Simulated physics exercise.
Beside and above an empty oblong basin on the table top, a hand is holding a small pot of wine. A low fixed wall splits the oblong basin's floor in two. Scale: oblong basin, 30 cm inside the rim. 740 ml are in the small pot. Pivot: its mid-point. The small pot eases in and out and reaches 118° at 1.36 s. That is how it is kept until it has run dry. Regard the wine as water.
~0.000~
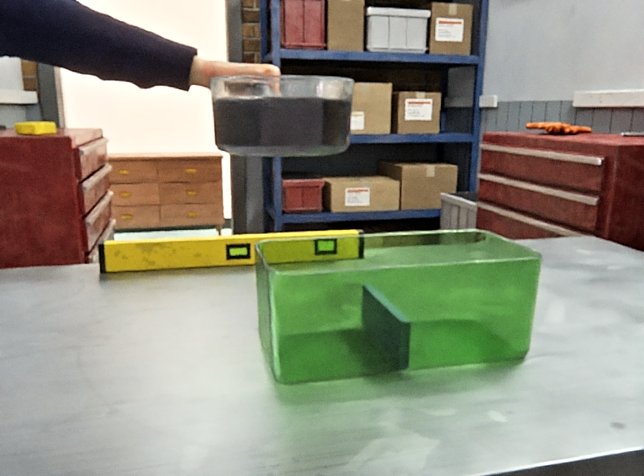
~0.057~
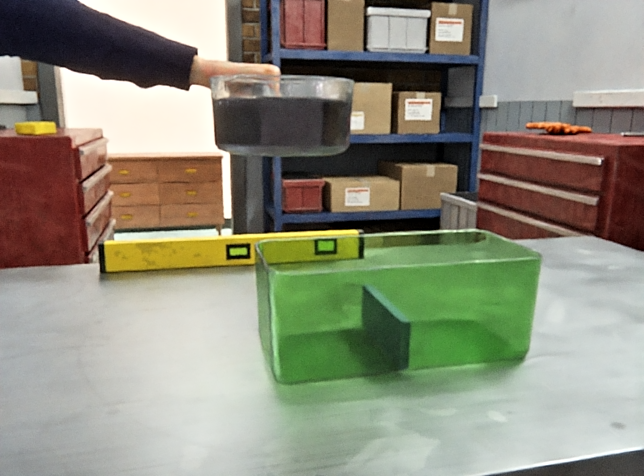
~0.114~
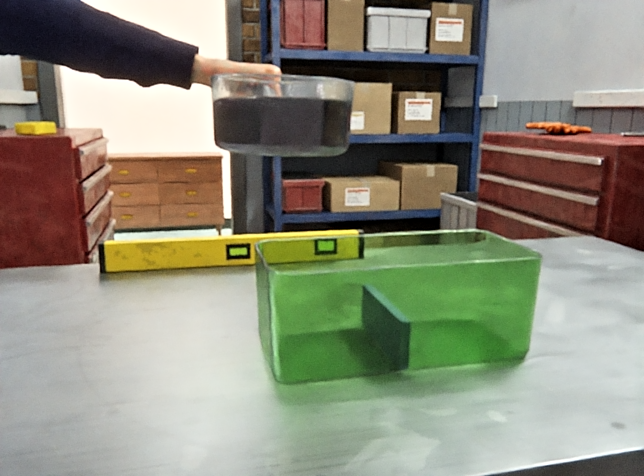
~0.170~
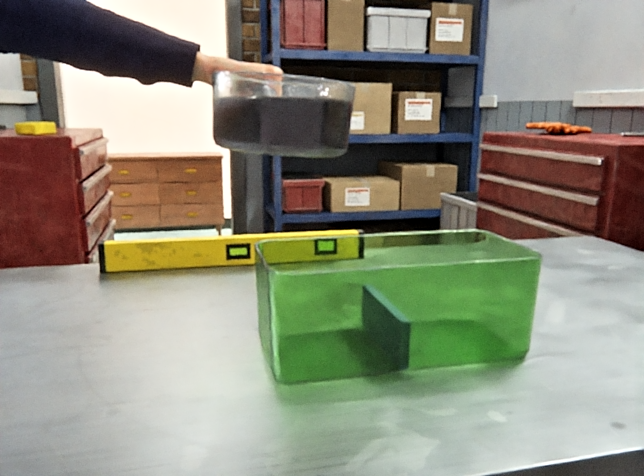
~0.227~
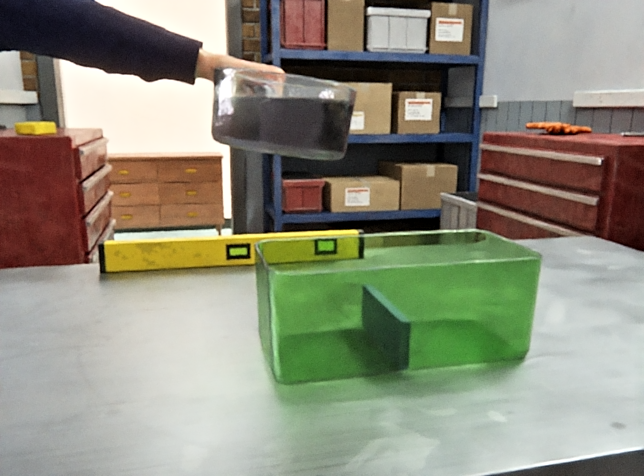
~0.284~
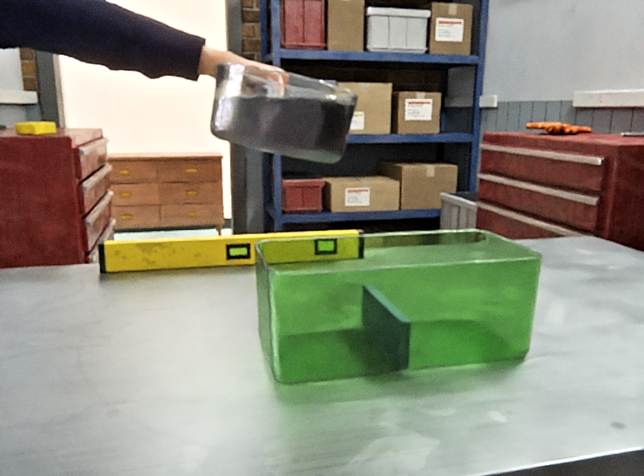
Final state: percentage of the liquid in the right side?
Approximately 65 %.
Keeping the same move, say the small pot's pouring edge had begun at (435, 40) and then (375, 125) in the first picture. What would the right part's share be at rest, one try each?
Respectively 85 and 80 %.
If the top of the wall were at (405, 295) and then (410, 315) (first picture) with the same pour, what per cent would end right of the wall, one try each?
Result: 35 per cent, then 40 per cent.
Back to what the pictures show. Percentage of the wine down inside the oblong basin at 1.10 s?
About 88 per cent.
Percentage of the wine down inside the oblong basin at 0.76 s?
Close to 16 in a hundred.
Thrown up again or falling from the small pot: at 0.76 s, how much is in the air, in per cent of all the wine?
Around 34 in a hundred.
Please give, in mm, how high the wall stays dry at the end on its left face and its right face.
Left: Roughly 42 mm; right: Roughly 34 mm.
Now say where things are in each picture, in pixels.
In the first frame, it leans 0°; its right rim is at (349, 84); the wine meets the walls at (214, 99) and (345, 101); the oblong basin's rim runs from (262, 258) to (512, 244); the wall's top is at (384, 302).
In the second frame, it leans 1°; its right rim is at (349, 84); the wine meets the walls at (215, 99) and (345, 101).
In the third frame, it leans 2°; its right rim is at (350, 86); the wine meets the walls at (215, 99) and (345, 102).
In the fourth frame, it leans 4°; its right rim is at (351, 89); the wine meets the walls at (215, 99) and (345, 102).
In the fifth frame, it leans 8°; its right rim is at (352, 94); the wine meets the walls at (215, 99) and (347, 103).
In the sixth frame, it leans 12°; its right rim is at (353, 99); the wine meets the walls at (216, 100) and (348, 103).
Then, 0.76 s in, the tilt is 69° and 50 per cent is still to pour, 2 is left of the wall and 14 right of it.
Then, 1.10 s in, the tilt is 108° and 5 per cent is still to pour, 23 is left of the wall and 64 right of it.
Then, 1.47 s in, the tilt is 118° and 0 per cent is still to pour, 34 is left of the wall and 65 right of it.
Then, 1.86 s in, the tilt is 118° and 0 per cent is still to pour, 34 is left of the wall and 65 right of it.
Finally, 34 per cent lies left of the wall, 65 right of it and 1 outside.
